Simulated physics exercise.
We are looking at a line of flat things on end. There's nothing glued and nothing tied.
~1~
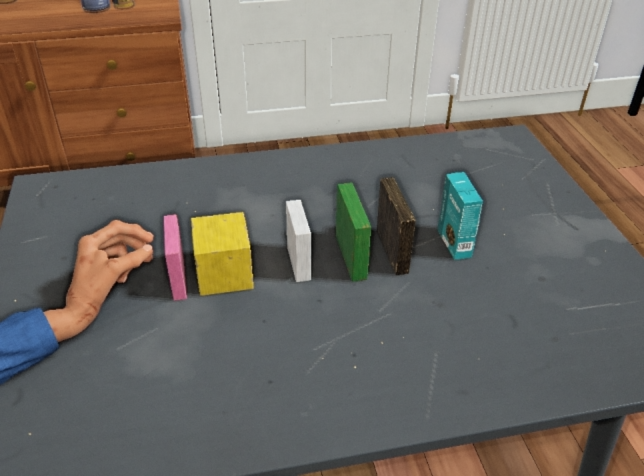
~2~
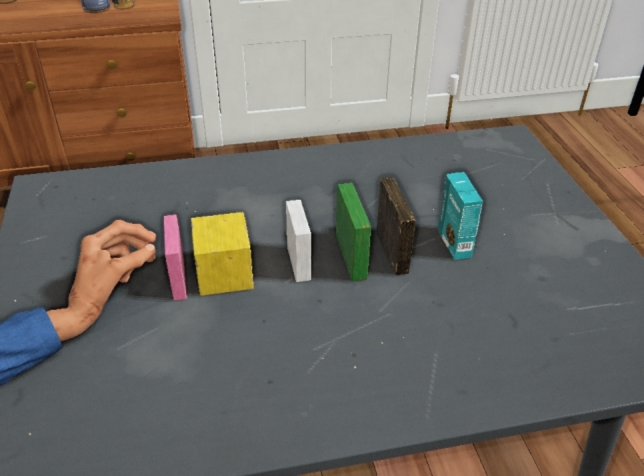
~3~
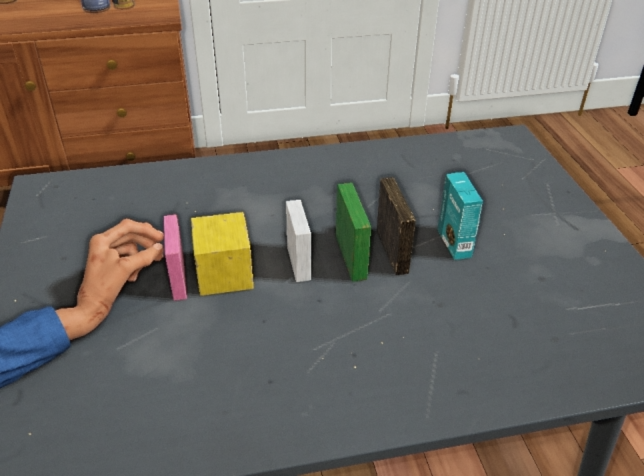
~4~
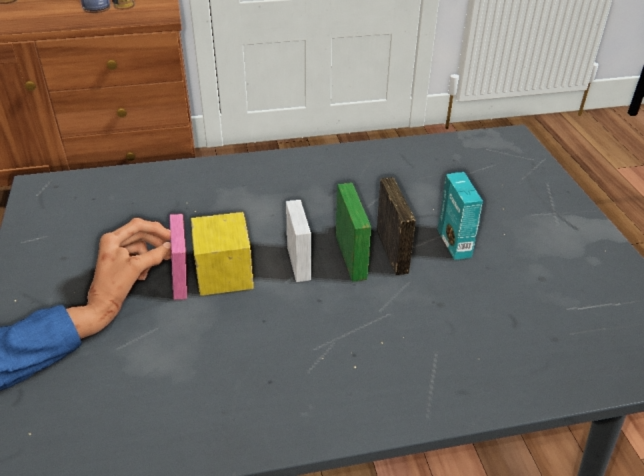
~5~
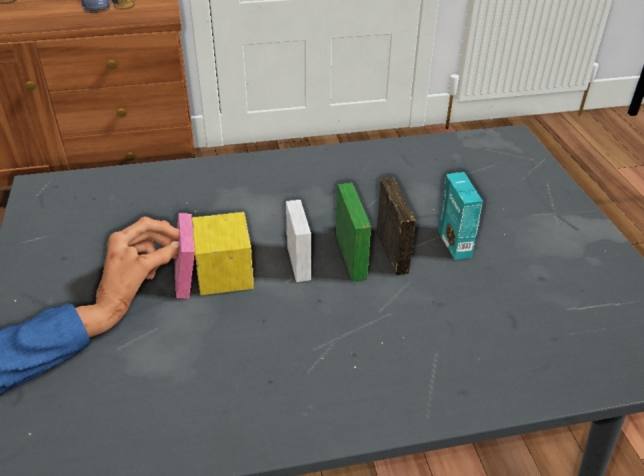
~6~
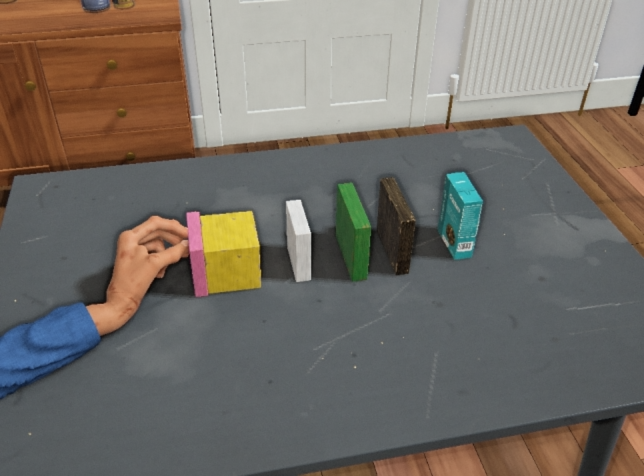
To begin with, a hand in a blue sleeve reaches toward a pink board at the left of a row of upright pieces on a grey table. The fingers push the board rightward, and it leans slightly, meets the yellow block and shifts it a little right, while the other pieces stay still.
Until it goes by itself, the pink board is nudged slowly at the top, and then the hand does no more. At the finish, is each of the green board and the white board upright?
Green board: Yes; white board: Yes.
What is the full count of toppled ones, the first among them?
0 in total.
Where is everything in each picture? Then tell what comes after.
In the first picture, green board (352, 232); white board (298, 241).
In the second picture, black board (395, 226); yellow block (222, 253).
In the third picture, black board (395, 226); yellow block (222, 253).
In the fourth picture, pink board 6° over; black board (395, 226); yellow block (222, 253).
In the fifth picture, pink board 12° over; black board (395, 226); yellow block (223, 253).
In the sixth picture, pink board 1° over; green board (352, 232); white board (298, 241).
Then, 0.10 s later than the last frame, yellow block moved a little.
Then, 0.30 s later than the last frame, green board resting near (352, 232); white board resting near (298, 241).
When it is over, all 4 as before. End places, in pixels of the last picture, green board near (352, 232), white board near (298, 241).
